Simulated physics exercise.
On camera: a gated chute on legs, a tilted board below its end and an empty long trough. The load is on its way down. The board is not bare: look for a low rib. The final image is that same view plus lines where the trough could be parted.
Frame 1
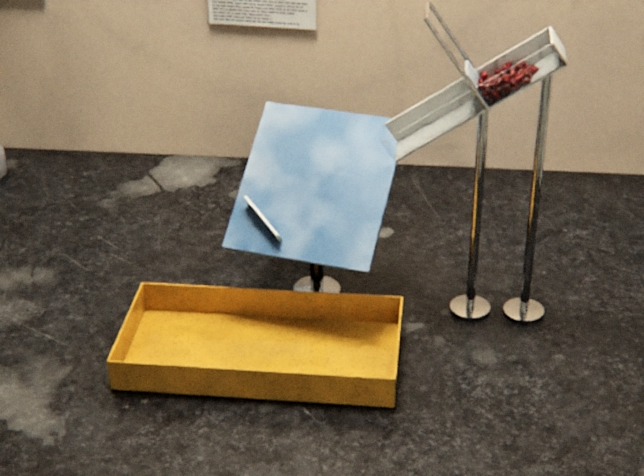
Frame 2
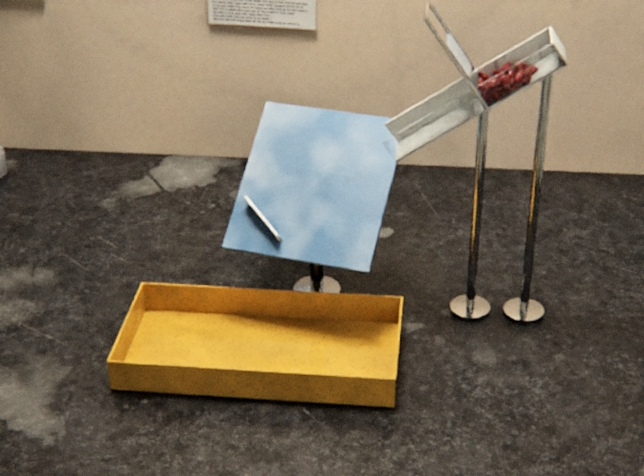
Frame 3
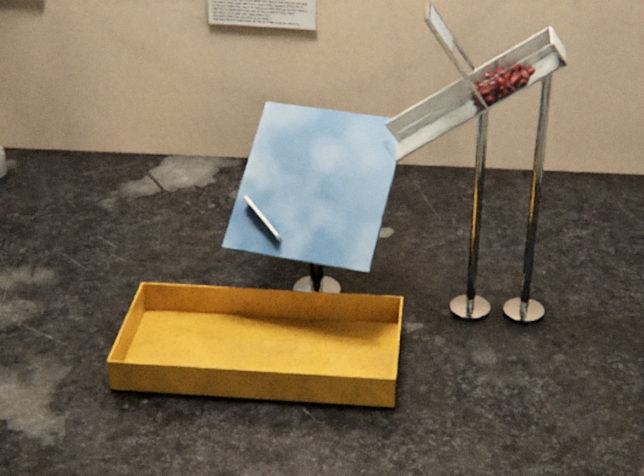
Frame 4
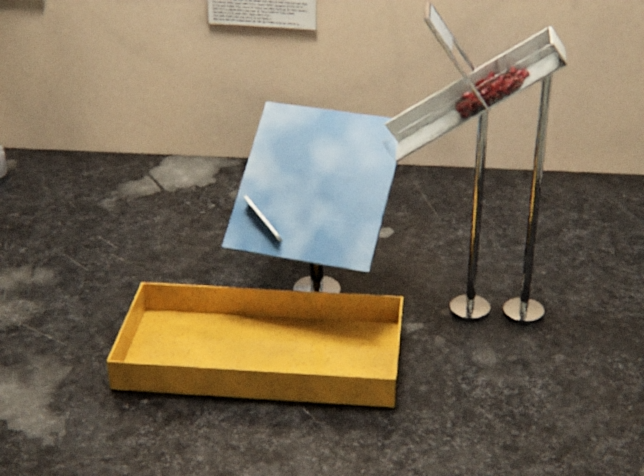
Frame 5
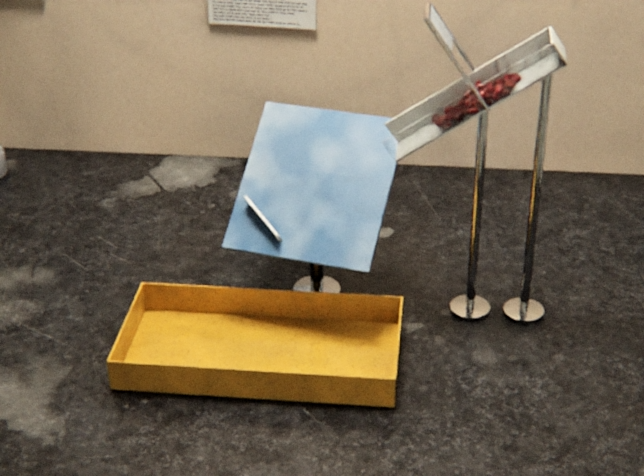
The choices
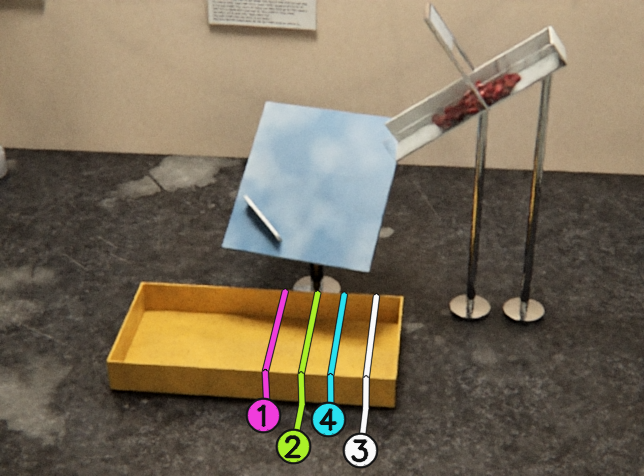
The footage shows a blue tilted board with a low rib standing behind a yellow trough; on the sloping chute at right, a gate lifts slightly and a cluster of small dark red pieces slides a short way down leftward.
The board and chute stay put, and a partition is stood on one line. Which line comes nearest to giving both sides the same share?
Take 1.
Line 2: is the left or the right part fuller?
The left side.
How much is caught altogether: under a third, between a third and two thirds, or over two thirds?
Over two thirds.
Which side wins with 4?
More lands on the left.
On the marked copy, line 1 crosses the front rim at (265, 371); line 2 crosses the front rim at (301, 373); line 3 crosses the front rim at (366, 377); line 4 crosses the front rim at (330, 375).
If 1 is chosen, of what is caught, close to half on the left of the divider, close to half on the right.
If 2 is chosen, of what is caught, all but a few on the left of the divider, only a few on the right.
If 3 is chosen, of what is caught, the whole lot on the left of the divider, none at all on the right.
If 4 is chosen, of what is caught, the whole lot on the left of the divider, none at all on the right.
